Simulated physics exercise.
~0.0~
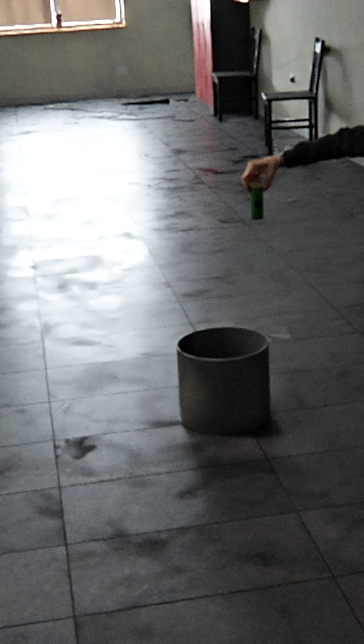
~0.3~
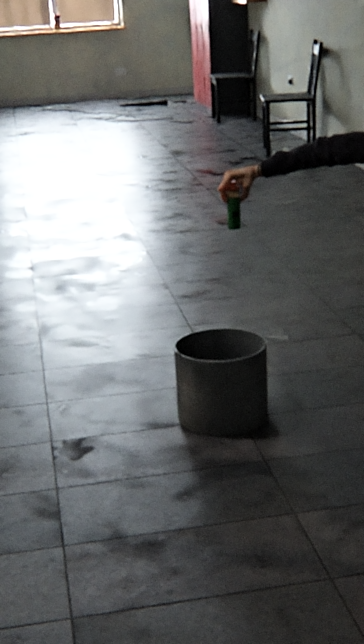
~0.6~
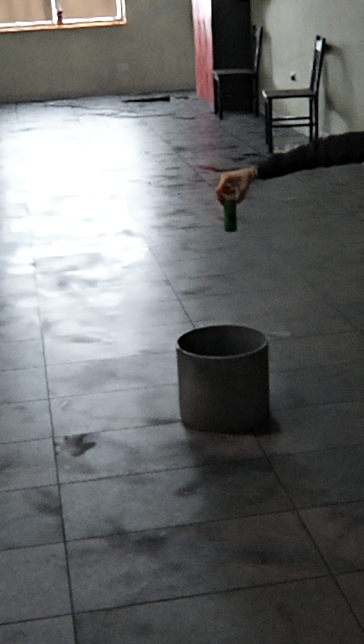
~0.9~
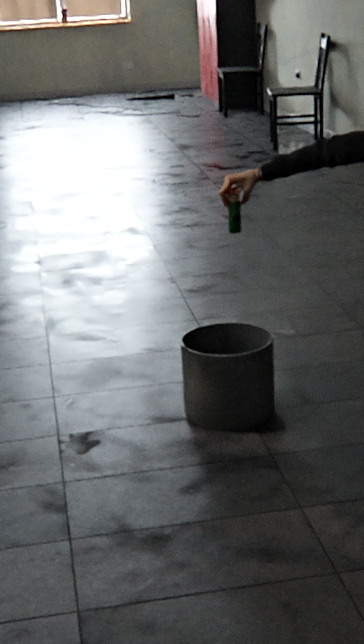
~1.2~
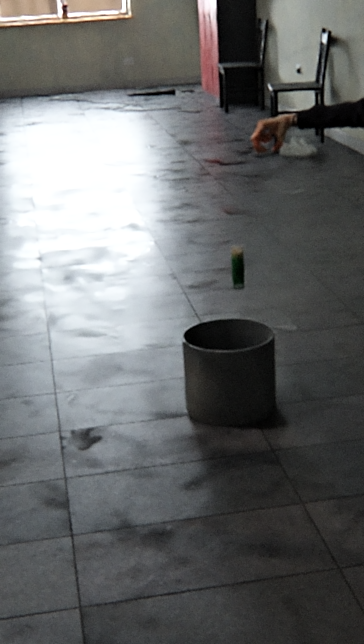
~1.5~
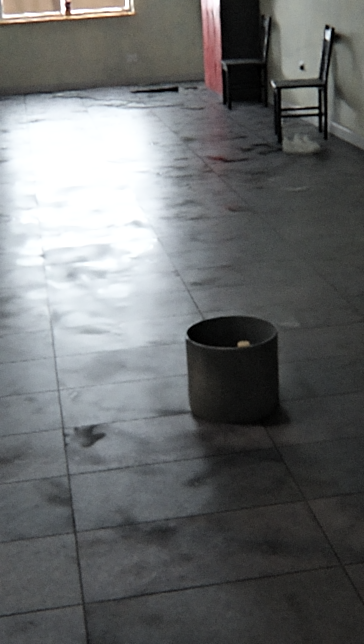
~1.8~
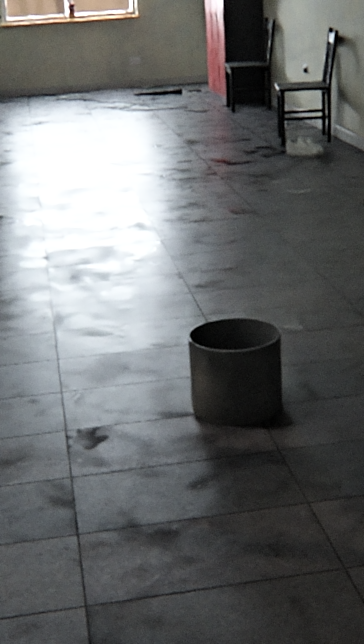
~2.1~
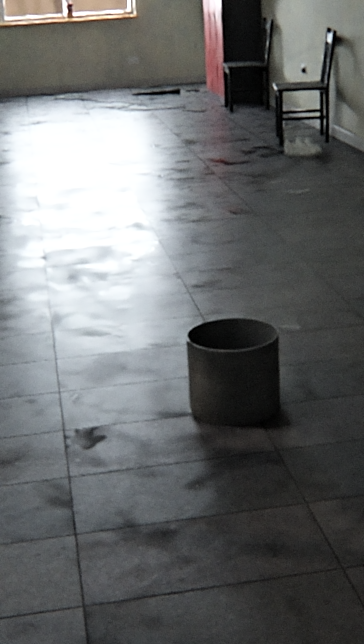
A hand reached in from the right and held a small green shaker above an open, round grey container on a tiled floor, then let go and drew back as the shaker dropped upright into the container and disappeared inside.
